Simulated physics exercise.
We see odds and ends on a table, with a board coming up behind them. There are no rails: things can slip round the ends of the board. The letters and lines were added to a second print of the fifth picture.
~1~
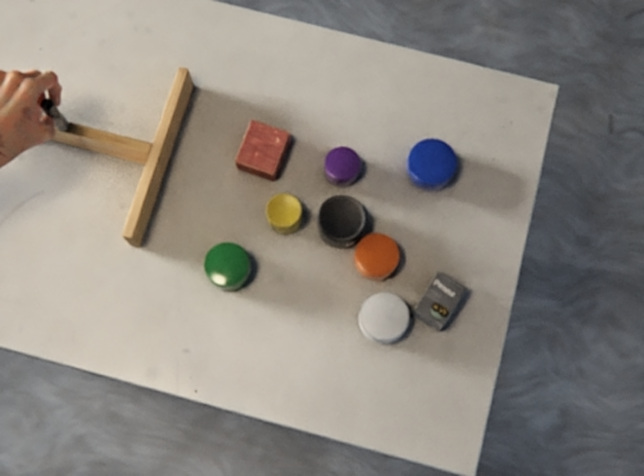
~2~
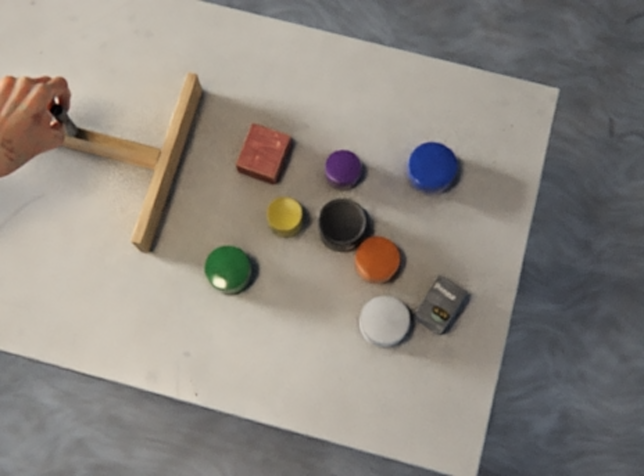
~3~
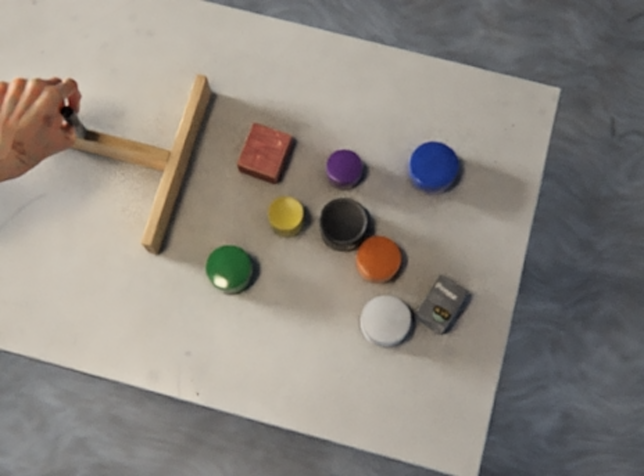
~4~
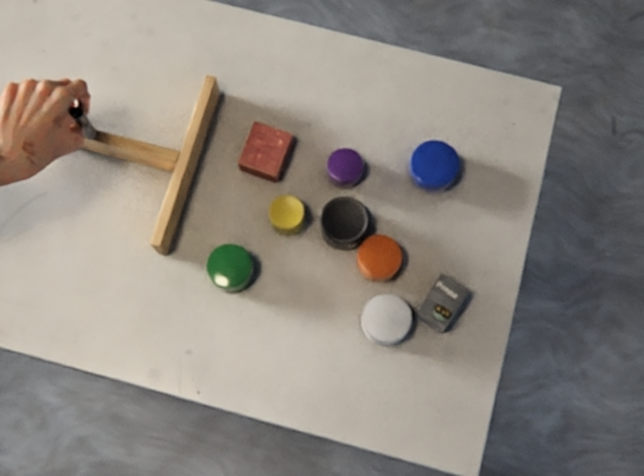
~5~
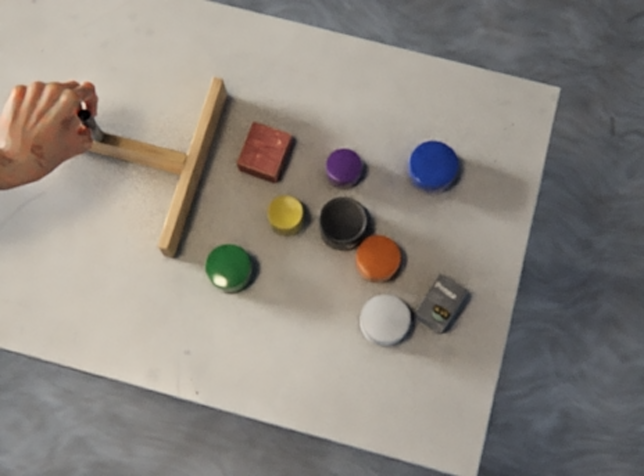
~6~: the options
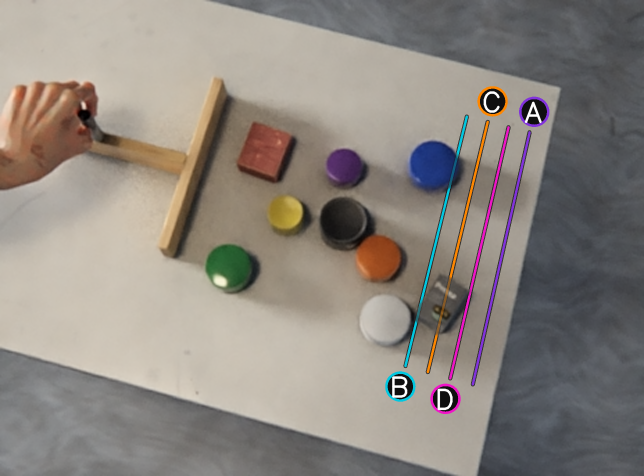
In the video, a hand holding a wooden T-shaped board slides it slowly a short way to the right across a pale table, towards a red block, a grey packet and several coloured round containers, which stay still.
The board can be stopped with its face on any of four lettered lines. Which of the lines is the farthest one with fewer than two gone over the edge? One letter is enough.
It should halt at C.
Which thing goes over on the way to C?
The grey packet goes over.
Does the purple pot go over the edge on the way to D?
Yes.
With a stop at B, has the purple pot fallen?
No.
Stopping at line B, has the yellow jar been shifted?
By then, yes.
On the marked copy, A at (502, 254); B at (437, 237); C at (459, 242); D at (481, 248).
Taking C. A third of the way, board (287, 186); green pot (290, 285); purple pot (362, 173).
Two thirds of the way, board (384, 211); grey packet (459, 311); white tin (424, 340).
When it is over, board (460, 231); grey packet over the edge; purple pot (528, 221); one fallen.
As for the rest, A drops six; B is within the limit but short; D drops three.
